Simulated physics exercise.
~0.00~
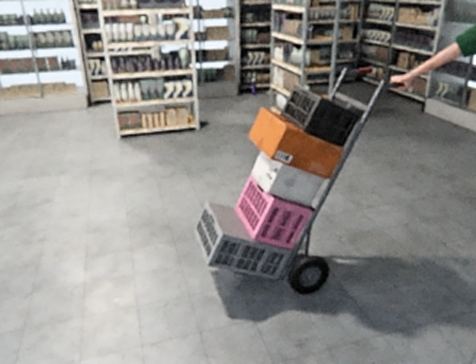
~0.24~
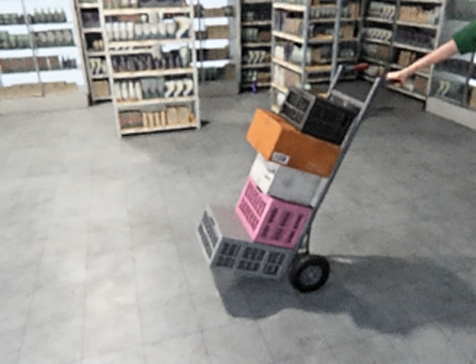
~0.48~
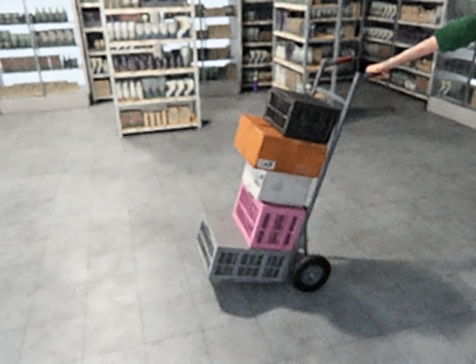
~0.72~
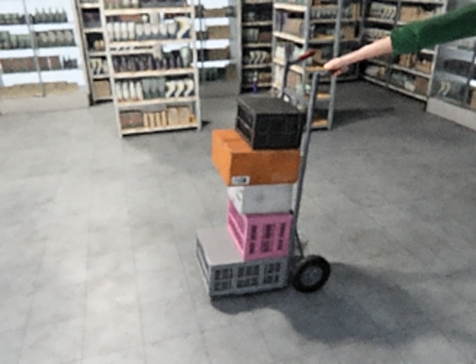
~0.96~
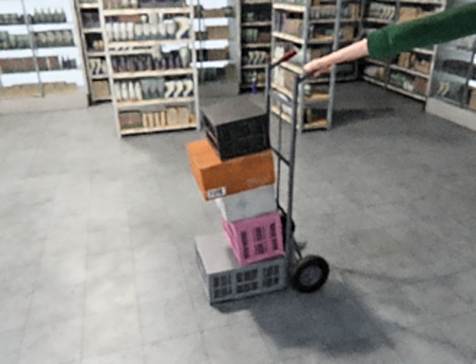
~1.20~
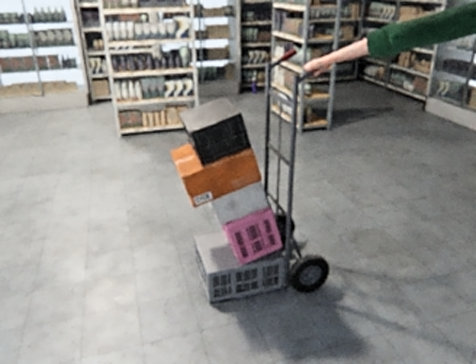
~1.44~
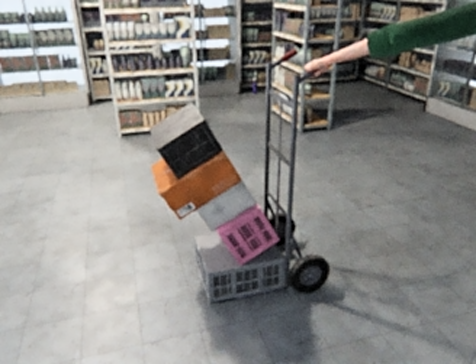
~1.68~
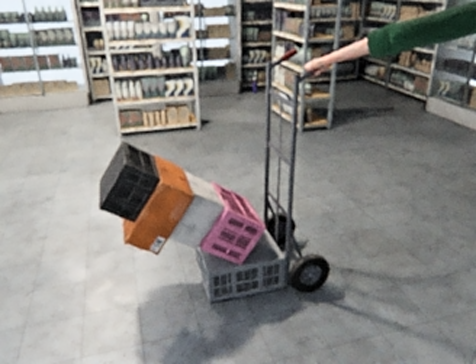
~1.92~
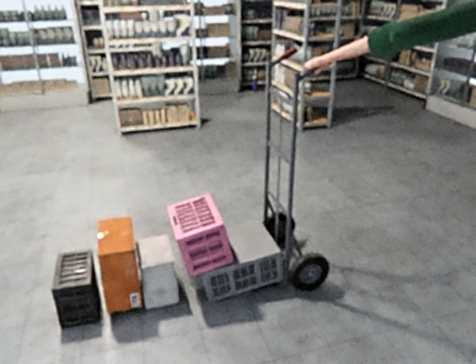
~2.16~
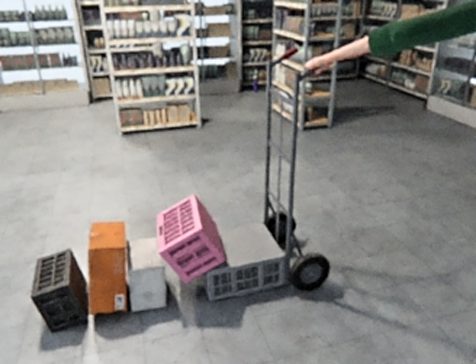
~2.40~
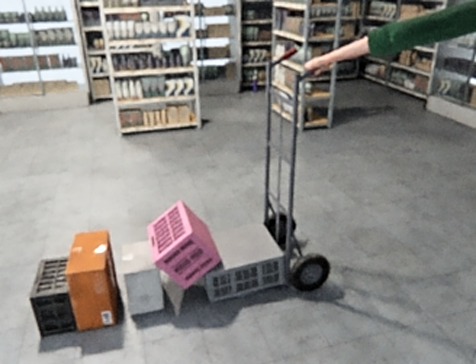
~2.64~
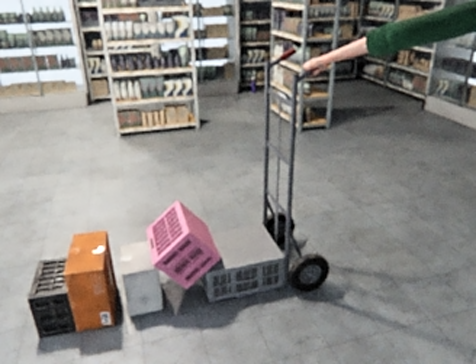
A sack truck stacked with five boxes stands tilted back on a grey floor, seen from slightly above in a room lined with loaded shelves. A grey crate is at the bottom, then a pink crate, a white parcel, an orange parcel and a black crate on top. A green-sleeved arm reaching in from the right swings the truck upright. The upper four lean left and topple together off the grey crate. The black crate, orange parcel and white parcel end tipped over on the floor, the pink crate rests tilted against the grey one, still in place.
